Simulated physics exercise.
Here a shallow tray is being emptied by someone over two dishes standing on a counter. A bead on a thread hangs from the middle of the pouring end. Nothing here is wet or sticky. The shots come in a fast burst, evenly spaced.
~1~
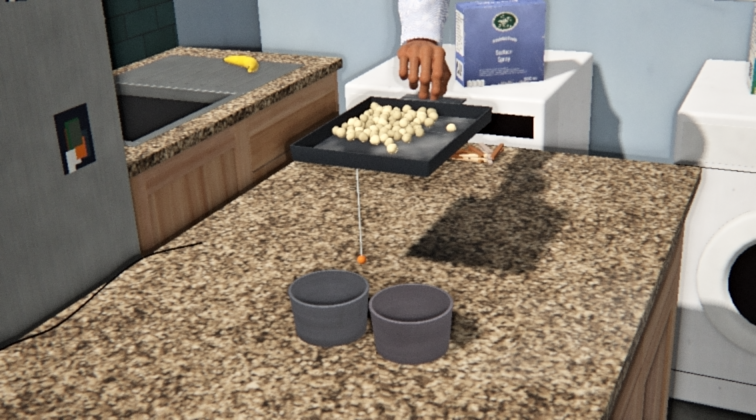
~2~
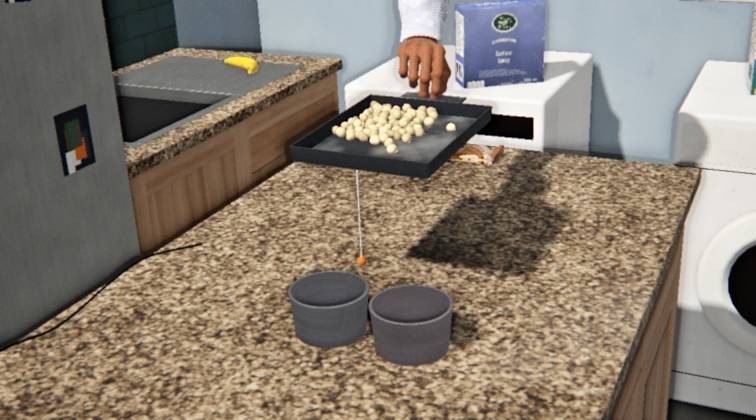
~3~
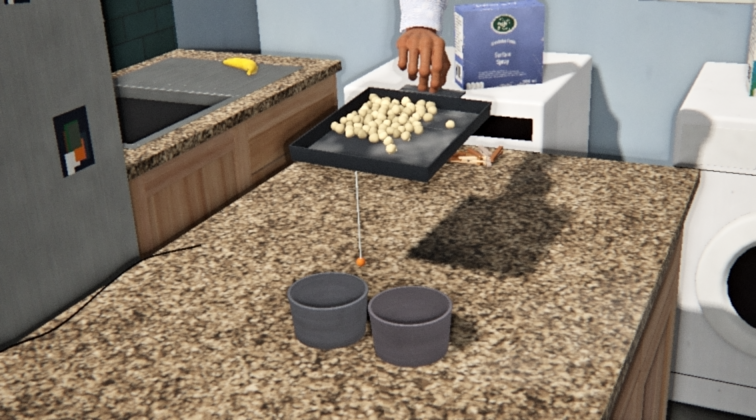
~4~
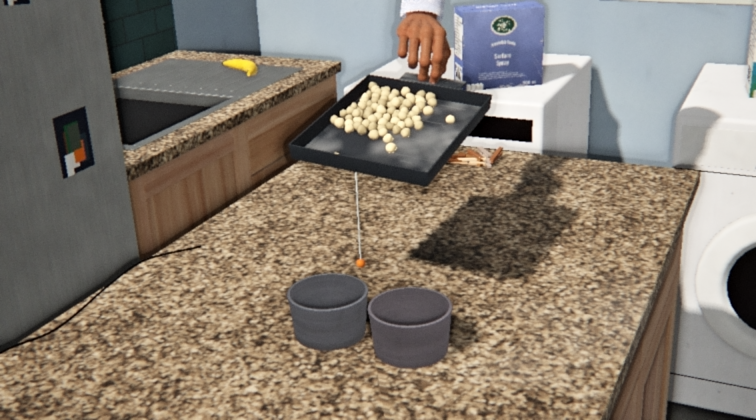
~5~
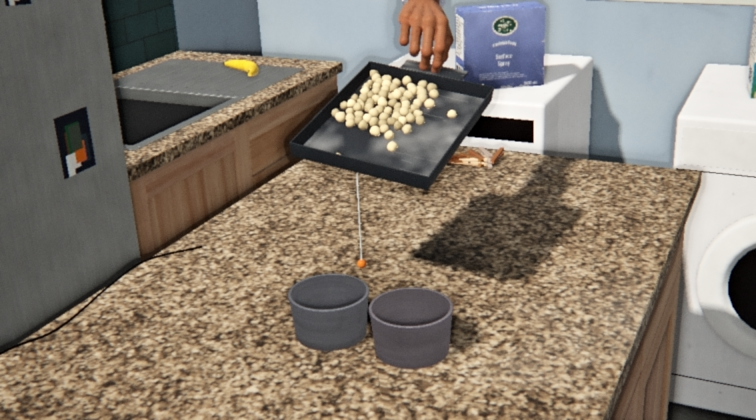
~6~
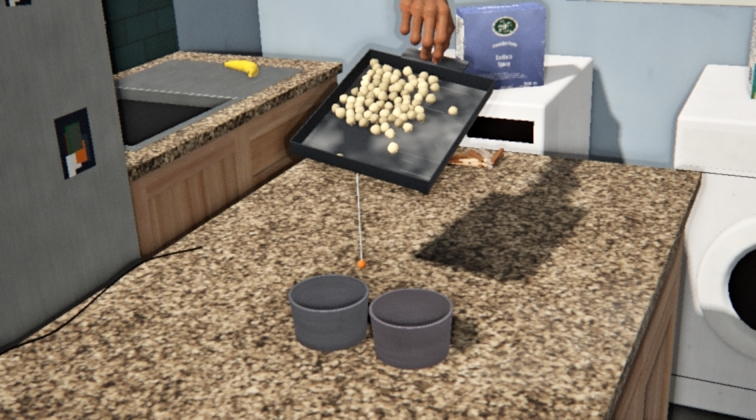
To begin with, a hand holds a shallow dark tray of round, pale nuts nearly flat above two grey dishes on a speckled counter, a small orange bead hanging beneath it. The hand then raises the tray's far side, steadily steepening its slant, and the near edge dips slightly at its right corner.
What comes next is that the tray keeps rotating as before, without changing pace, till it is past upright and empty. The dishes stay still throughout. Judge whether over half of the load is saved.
Looks like the dishes end up with a minority of it in the end.
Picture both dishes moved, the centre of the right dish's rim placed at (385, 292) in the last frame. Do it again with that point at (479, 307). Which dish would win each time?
Well, first the right-hand one, then the left-hand one.
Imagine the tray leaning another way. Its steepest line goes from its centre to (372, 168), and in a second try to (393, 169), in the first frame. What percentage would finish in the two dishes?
In order, some 80 % and some 60 %.
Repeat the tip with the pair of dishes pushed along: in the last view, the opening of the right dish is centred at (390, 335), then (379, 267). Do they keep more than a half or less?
Held in all, by try: A smaller portion, then a smaller portion.
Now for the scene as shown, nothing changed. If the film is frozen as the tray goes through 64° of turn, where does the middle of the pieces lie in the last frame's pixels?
Somewhere around pixel (407, 170) in the last picture.
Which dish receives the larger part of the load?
The one at right wins.
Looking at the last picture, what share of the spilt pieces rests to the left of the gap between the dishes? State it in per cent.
10 %, roughly.
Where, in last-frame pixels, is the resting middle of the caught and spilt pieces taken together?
It settles centred around (424, 335).
Just after the last frame, tray tipped steeply; the larger part on the tray; just a few in the right dish; just a few outside both; about a tenth in the air.
A moment on, tray tipped past a quarter turn; roughly two thirds on the tray; about a tenth in the right dish; just a few in the left dish; roughly a quarter outside both; just a few in the air.
Further on, tray tipped past a quarter turn; roughly a third in the right dish; just a few in the left dish; roughly two thirds outside both.
When it is over, tray tipped past a quarter turn; roughly a third in the right dish; just a few in the left dish; roughly two thirds outside both.
